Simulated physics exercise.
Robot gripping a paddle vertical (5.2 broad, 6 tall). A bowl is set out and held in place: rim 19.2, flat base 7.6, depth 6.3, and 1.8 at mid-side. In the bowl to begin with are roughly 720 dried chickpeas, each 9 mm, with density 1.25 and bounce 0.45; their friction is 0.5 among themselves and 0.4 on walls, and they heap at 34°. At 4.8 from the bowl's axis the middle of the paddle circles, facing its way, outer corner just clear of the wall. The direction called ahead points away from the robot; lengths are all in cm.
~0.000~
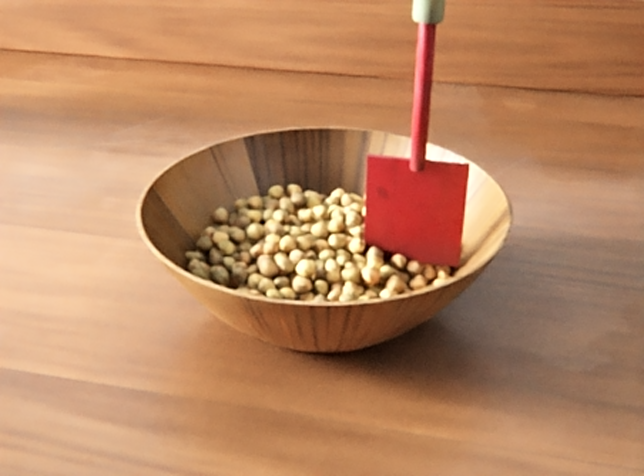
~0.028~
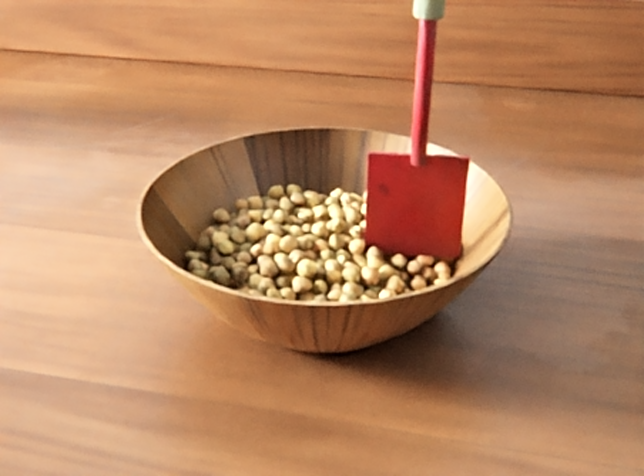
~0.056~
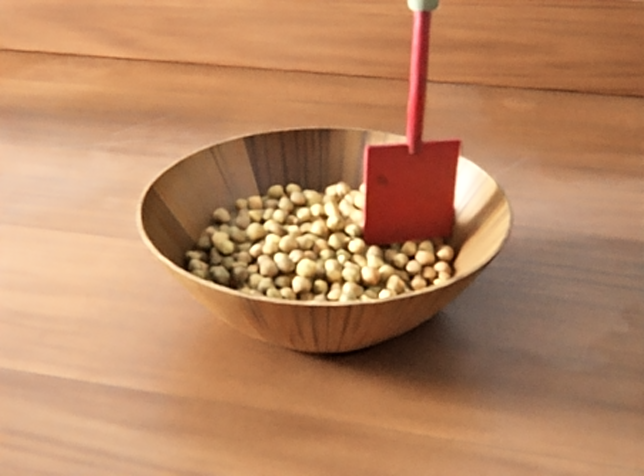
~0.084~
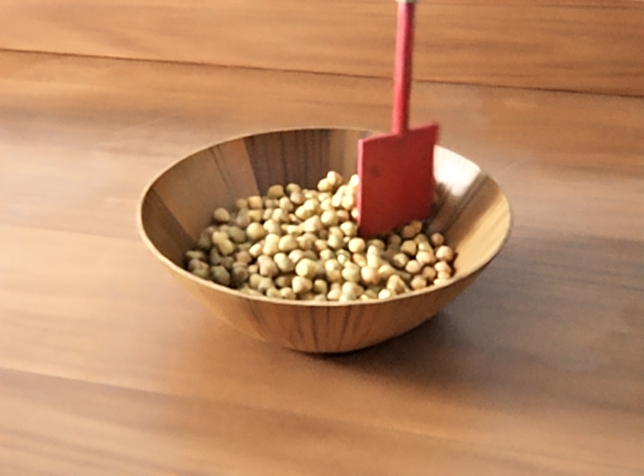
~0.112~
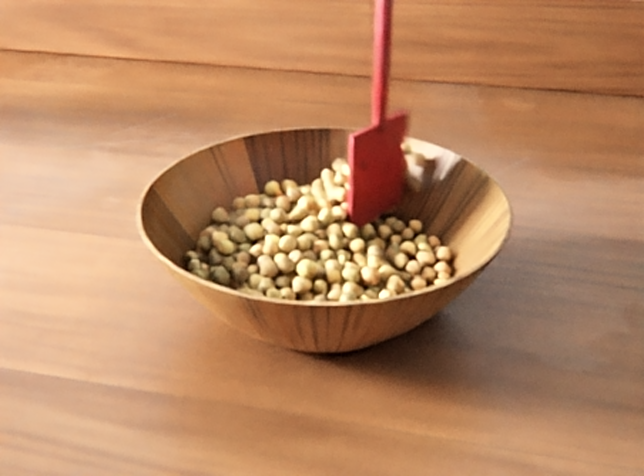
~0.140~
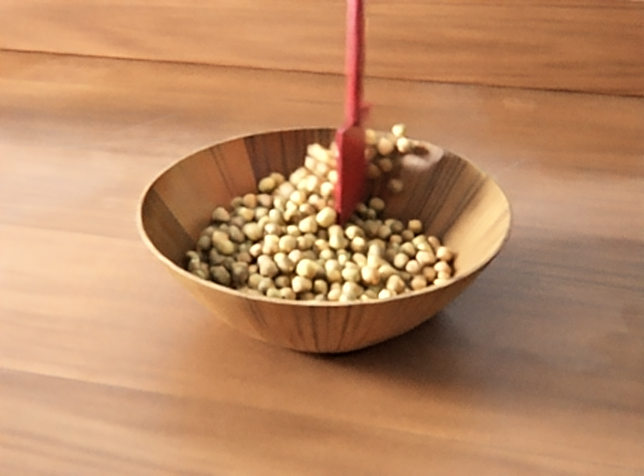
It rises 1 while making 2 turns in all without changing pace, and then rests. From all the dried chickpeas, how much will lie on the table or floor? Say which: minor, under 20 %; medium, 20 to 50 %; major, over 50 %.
That would be a minor share.
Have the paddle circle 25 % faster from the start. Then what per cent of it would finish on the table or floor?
Near 20 in a hundred, it would be.
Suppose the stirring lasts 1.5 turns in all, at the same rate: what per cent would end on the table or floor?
15 %.
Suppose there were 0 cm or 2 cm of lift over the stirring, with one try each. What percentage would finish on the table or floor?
Around 25 percent, then 10 percent.
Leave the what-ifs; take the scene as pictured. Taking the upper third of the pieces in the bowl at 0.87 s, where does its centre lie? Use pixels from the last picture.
I'd say about (314, 258).
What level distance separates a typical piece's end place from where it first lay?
Near 1 cm.
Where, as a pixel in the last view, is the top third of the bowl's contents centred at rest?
(331, 259).
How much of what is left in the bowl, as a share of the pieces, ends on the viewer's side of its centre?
About 50 per cent.
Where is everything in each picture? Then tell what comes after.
The paddle neck at (420, 132), 0° round; upper third of the load around (313, 243), from x 190 to 445, top at y 190; 724 in the bowl, in the first picture.
The paddle neck at (421, 127), 7° round; upper third of the load around (315, 242), from x 190 to 445, top at y 190, in the second picture.
The paddle neck at (416, 115), 25° round; upper third of the load around (317, 236), from x 190 to 445, top at y 190, in the third picture.
The paddle neck at (402, 105), 44° round; upper third of the load around (317, 235), from x 190 to 445, top at y 170, in the fourth picture.
The paddle neck at (381, 96), 63° round; upper third of the load around (317, 233), from x 190 to 445, top at y 150, in the fifth picture.
The paddle neck at (355, 91), 82° round; upper third of the load around (308, 233), from x 190 to 445, top at y 130; 724 in the bowl, in the sixth picture.
After 0.51 s, 332° round, highest piece 9 above the table; 655 in the bowl, 39 on the table or floor, 30 in flight or on the tool.
After 0.87 s, 221° round, highest piece 8 above the table; 626 in the bowl, 96 on the table or floor, 2 in flight or on the tool.
After 1.25 s, 0° round, highest piece 5 above the table; 624 in the bowl, 100 on the table or floor.
After 1.95 s, 0° round, highest piece 5 above the table; 624 in the bowl, 100 on the table or floor.
In the end, 624 in the bowl, 100 on the table or floor. That is 14 % on the table or floor.
